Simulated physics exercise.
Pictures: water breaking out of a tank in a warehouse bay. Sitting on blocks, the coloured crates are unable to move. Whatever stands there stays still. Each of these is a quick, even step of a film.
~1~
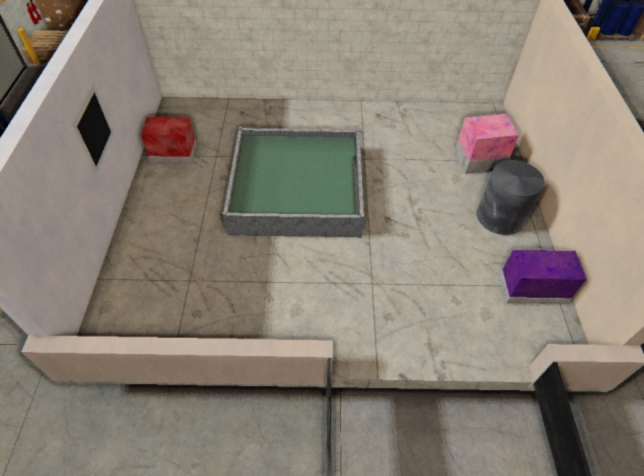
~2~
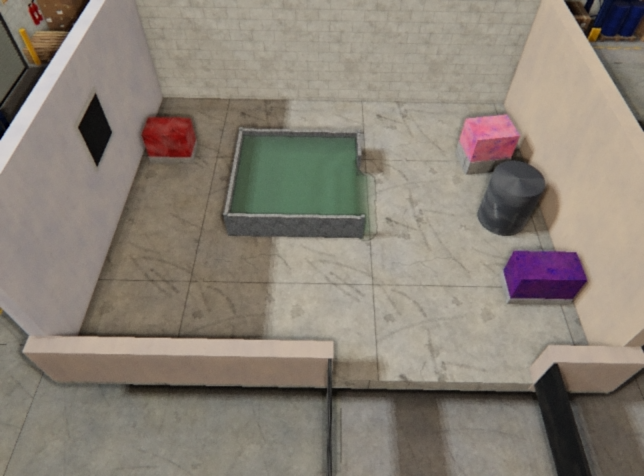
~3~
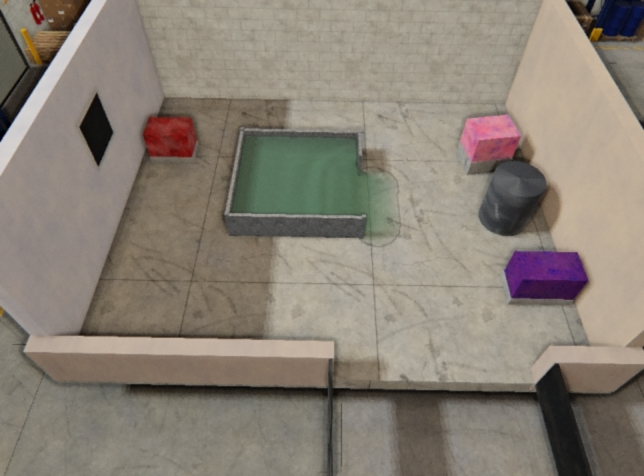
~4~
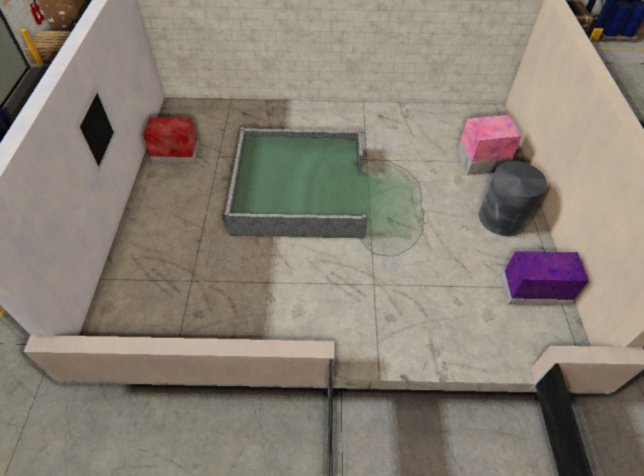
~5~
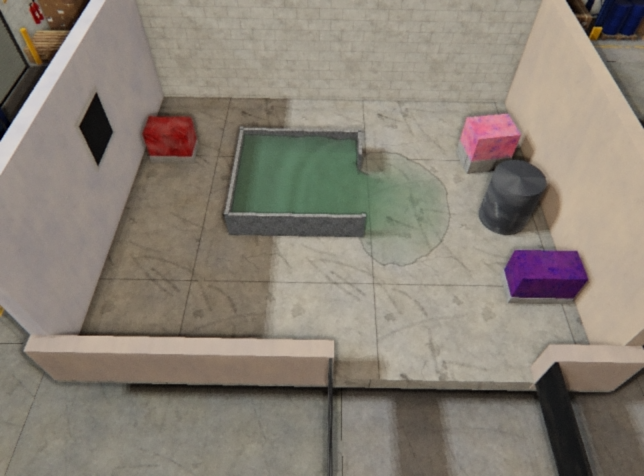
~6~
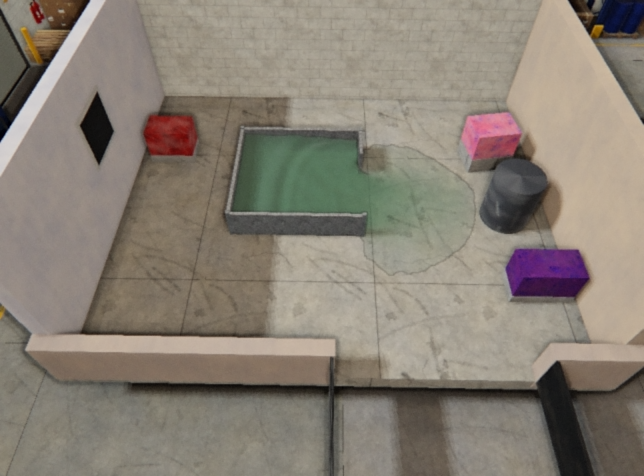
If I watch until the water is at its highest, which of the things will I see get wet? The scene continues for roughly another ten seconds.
My prediction: Red crate: A dry one. Purple crate: A wet one. Pink crate: A dry one.
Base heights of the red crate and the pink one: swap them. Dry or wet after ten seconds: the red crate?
The red holds out.
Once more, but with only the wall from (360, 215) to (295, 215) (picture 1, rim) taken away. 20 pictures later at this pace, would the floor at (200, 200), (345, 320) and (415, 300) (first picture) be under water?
Spared; drenched; drenched.
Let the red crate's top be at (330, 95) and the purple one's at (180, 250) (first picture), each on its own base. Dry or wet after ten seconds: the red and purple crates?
First red: It keeps clear; then purple: It keeps clear.
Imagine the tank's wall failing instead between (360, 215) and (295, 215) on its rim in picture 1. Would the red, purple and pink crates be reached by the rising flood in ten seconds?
Result: Red crate is not reached; purple crate is not reached; pink crate is not reached.
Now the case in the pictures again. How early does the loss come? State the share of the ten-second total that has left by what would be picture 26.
Roughly 10 %.
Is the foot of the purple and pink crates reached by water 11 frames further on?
Purple crate yes; pink crate yes.
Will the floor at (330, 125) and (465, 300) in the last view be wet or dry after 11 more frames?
The first place is spared and the second is inundated.
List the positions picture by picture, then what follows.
Still water in the tank at (297, 173), in the first picture.
The front is at (366, 174), out from the gap at (358, 199), in the second picture.
Water pours out at (359, 200) and has run to (376, 170), in the third picture.
Water pours out at (359, 200) and has run to (407, 175), in the fourth picture.
Water pours out at (359, 199) and has run to (439, 186), in the fifth picture.
The front is at (465, 187), out from the gap at (360, 198), in the sixth picture.
A moment on, water covers 20 % of the floor; the red crate not reached, the purple crate water round its plinth, the pink crate water round its plinth.
Next, water covers 25 % of the floor; the red crate not reached, the purple crate water round its plinth, the pink crate water round its plinth.
Then, water covers 35 % of the floor; the red crate not reached, the purple crate water round its plinth, the pink crate water round its plinth.
Later, water covers 50 % of the floor; the red crate not reached, the purple crate water round its plinth, the pink crate water round its plinth.
In the end, water covers 65 % of the floor; the red crate stayed above the water, the purple crate was topped, the pink crate stayed above the water.
